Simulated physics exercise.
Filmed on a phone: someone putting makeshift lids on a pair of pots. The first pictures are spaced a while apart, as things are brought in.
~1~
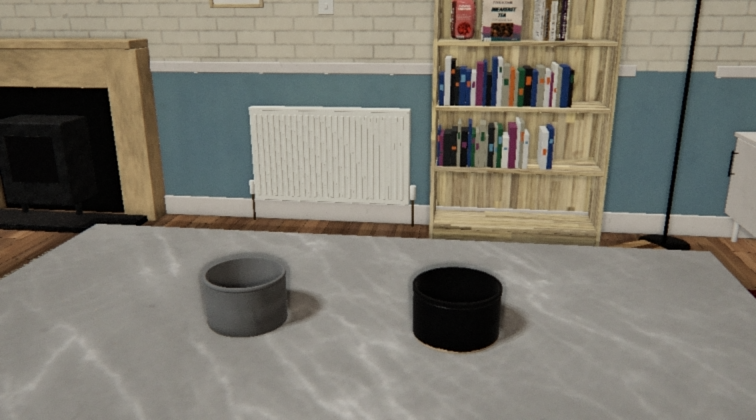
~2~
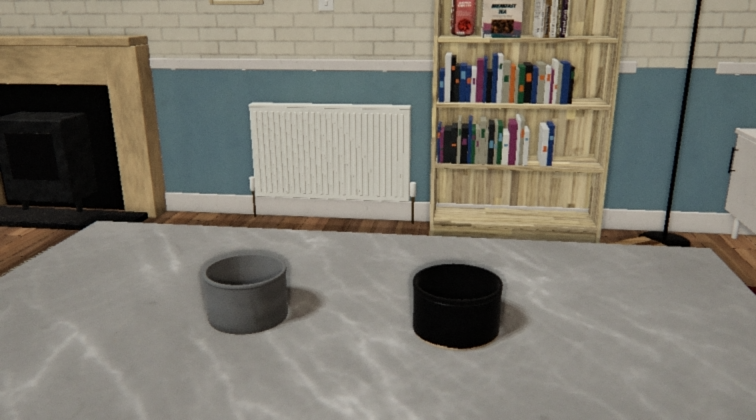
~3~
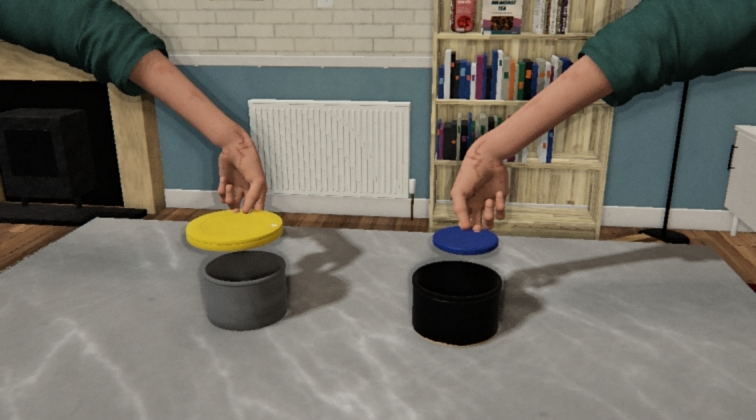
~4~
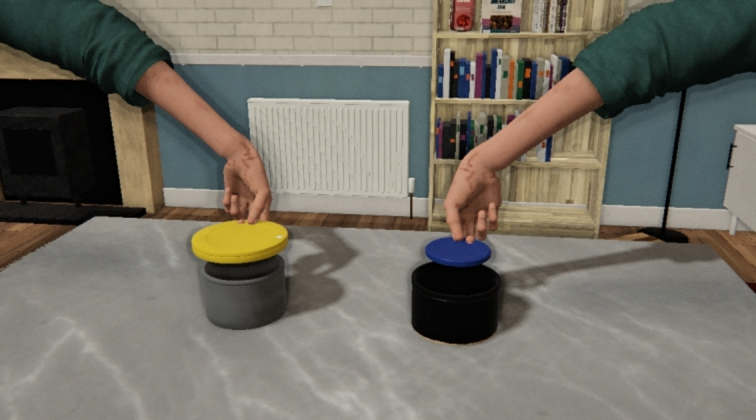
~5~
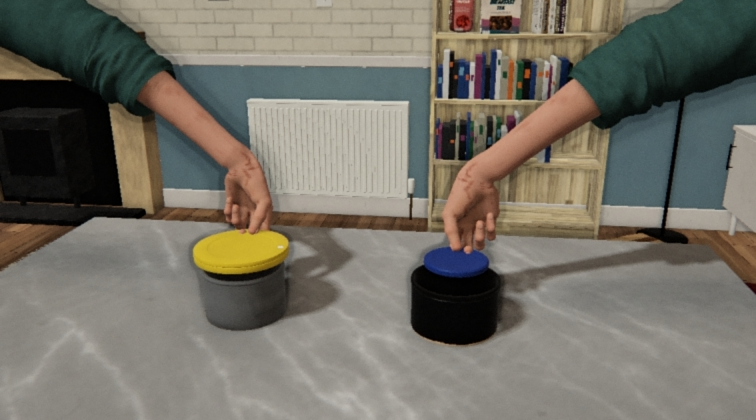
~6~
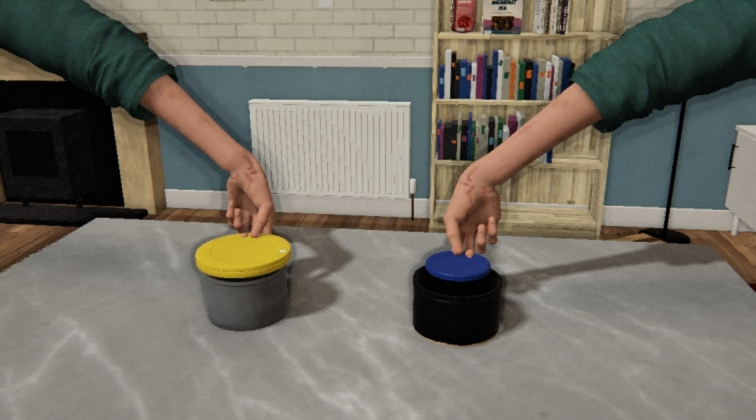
Two hands lowering a yellow lid onto a grey pot at left and a smaller blue lid onto a black pot at right.
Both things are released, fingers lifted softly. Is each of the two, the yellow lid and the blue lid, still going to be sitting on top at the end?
Yellow lid: Yes; blue lid: No.
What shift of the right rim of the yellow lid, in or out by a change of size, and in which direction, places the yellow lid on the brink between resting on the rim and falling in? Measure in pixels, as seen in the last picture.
You'd move it 8 pixels toward the left.
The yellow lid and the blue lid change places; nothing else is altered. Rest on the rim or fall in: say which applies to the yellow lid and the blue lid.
Swapped, the yellow lid does not fall in; the blue lid tumbles in.
Then, 0.18 s past the last view, yellow lid sitting on the rim near (245, 261); blue lid in the air near (456, 320).
Finally, the yellow lid rests on the rim, near (245, 261); the blue lid falls in, near (456, 319).
